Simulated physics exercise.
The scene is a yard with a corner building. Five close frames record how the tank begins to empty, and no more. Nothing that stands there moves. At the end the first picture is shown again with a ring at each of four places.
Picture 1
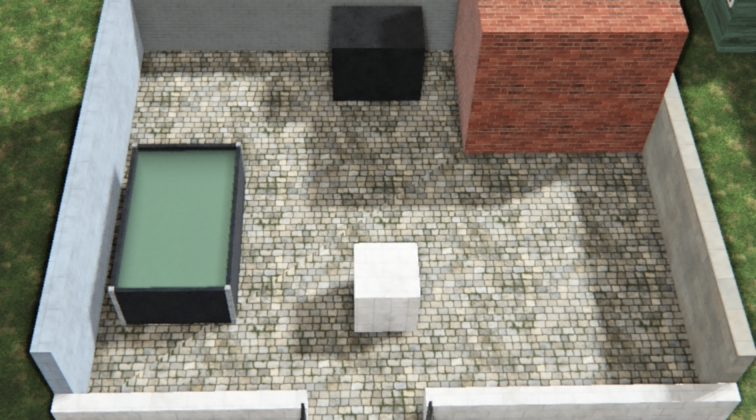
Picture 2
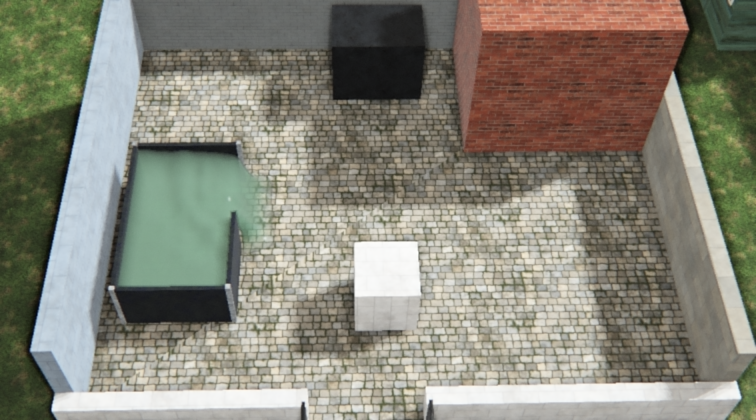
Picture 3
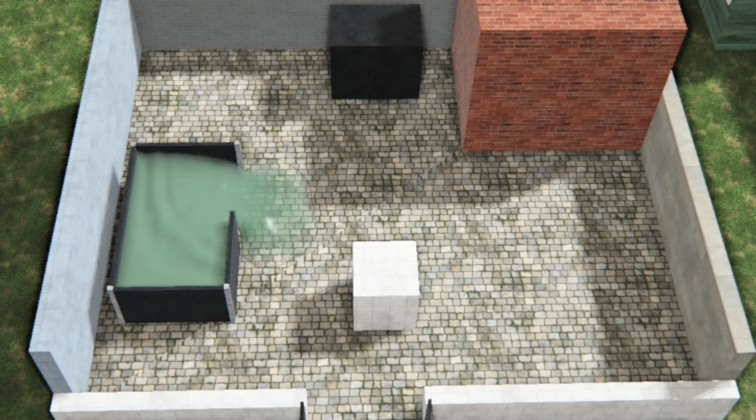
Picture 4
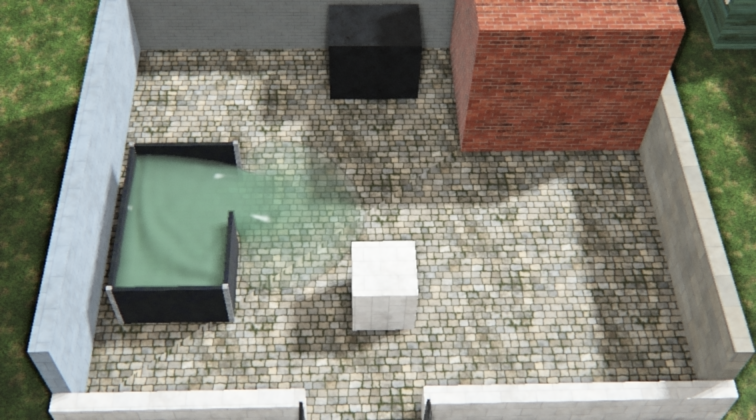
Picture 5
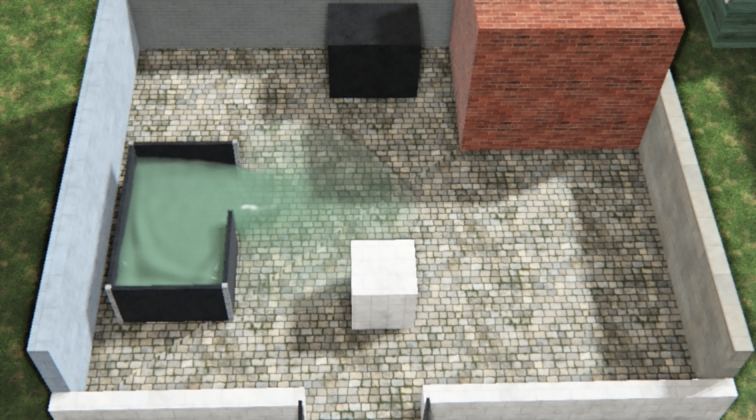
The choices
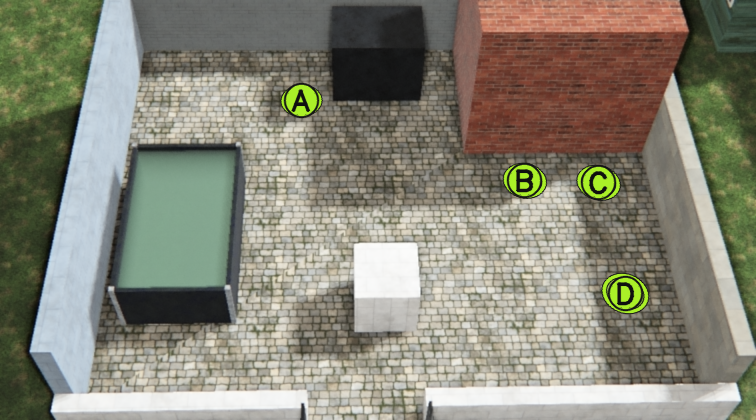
The clip opens on a walled, cobbled yard with a brick corner building, a black block, a white block and a dark tank full of green liquid at left. A gap appears in the tank's right side, and liquid pours out, spreading rightward across the cobbles in a thin, widening sheet above the white block.
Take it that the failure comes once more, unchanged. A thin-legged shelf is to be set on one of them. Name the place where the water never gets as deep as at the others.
Place A does it best.
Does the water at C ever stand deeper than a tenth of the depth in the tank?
Yes.
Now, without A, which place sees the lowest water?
That would be B.
On the marked copy, A at (301, 100); B at (524, 180); C at (598, 182); D at (625, 293).
For place A, the water peaks at about 7 % of the depth that stood in the tank.
For place B, the water peaks at about 12 % of the depth that stood in the tank.
For place C, the water peaks at about 26 % of the depth that stood in the tank.
For place D, the water peaks at about 25 % of the depth that stood in the tank.
